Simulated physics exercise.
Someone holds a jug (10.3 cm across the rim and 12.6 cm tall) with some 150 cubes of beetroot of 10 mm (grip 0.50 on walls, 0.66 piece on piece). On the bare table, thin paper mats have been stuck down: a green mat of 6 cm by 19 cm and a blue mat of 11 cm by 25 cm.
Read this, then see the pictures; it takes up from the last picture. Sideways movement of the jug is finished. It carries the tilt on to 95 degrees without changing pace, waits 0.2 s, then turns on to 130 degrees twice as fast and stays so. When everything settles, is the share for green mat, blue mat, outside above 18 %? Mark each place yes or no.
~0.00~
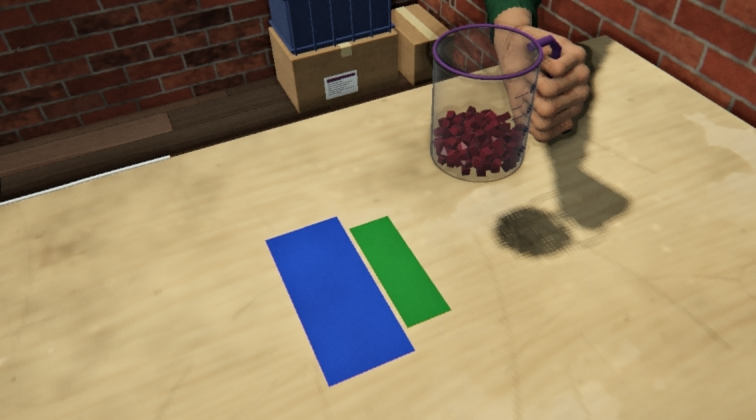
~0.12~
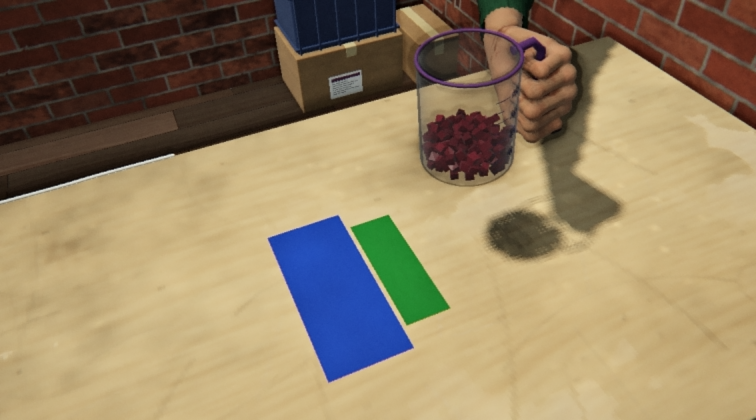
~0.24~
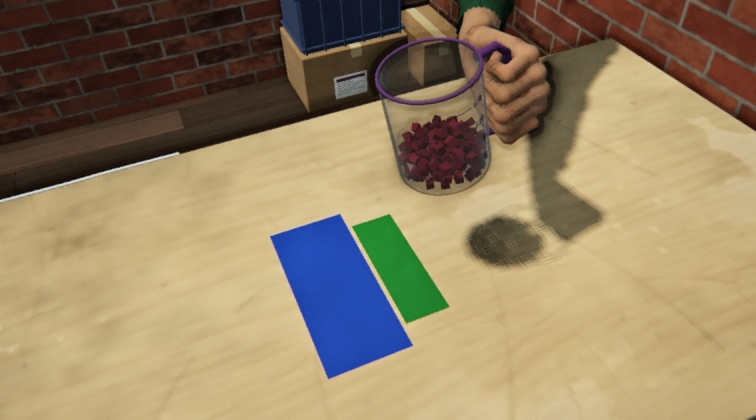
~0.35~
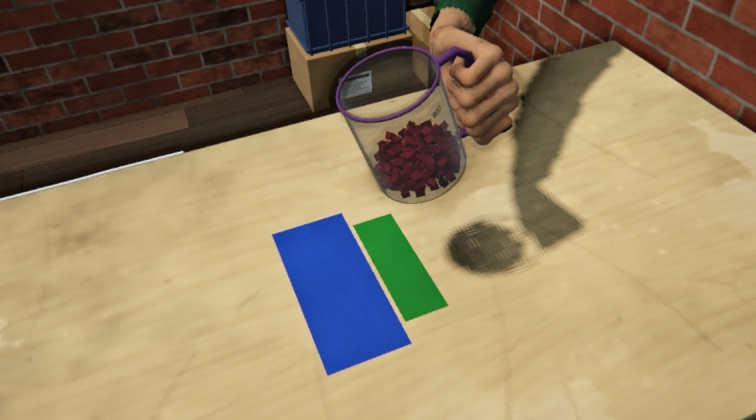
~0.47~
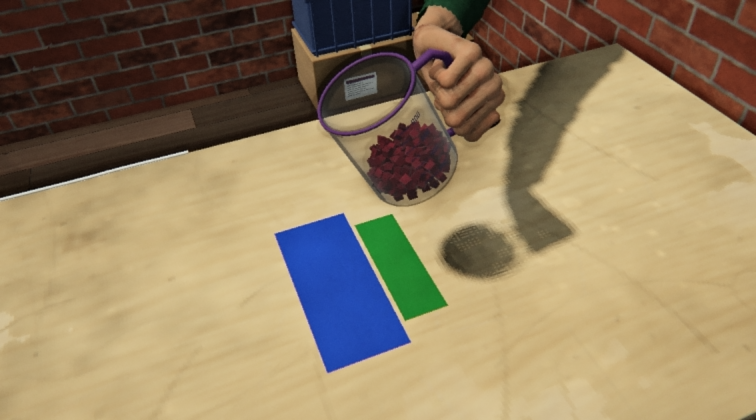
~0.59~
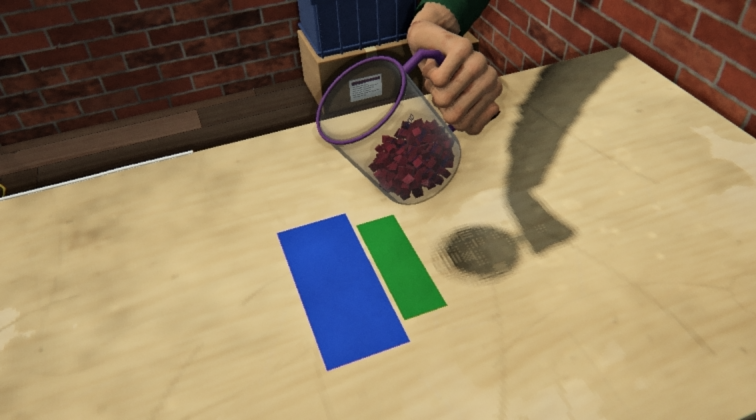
Marks: Green mat gets no; blue mat gets yes; outside gets yes.
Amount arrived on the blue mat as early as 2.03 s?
0 %.
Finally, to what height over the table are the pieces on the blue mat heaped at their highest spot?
I'd say close to 1.5 cm.
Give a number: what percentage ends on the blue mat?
I'd put it close to 50 per cent.
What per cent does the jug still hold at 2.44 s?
Load remaining: Approx. 25 per cent.
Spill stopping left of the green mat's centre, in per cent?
About 100 percent.
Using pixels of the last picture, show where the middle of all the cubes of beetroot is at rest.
Centre at rest: Approx. (306, 303).
After 1.14 s, tilt 66 degrees; jug 100 %; middle of all pieces on or above the table near (424, 144).
After 1.61 s, tilt 94 degrees; jug 100 %; middle of all pieces on or above the table near (424, 139).
After 2.03 s, tilt 106 degrees; jug 100 %; middle of all pieces on or above the table near (418, 142).
After 2.44 s, tilt 130 degrees; jug 25 %, blue mat 50 %, in the air 25 %; middle of all pieces on or above the table near (353, 237).
At rest (3.8 s), jug 0 %, green mat 5 %, outside 45 %, blue mat 50 %.
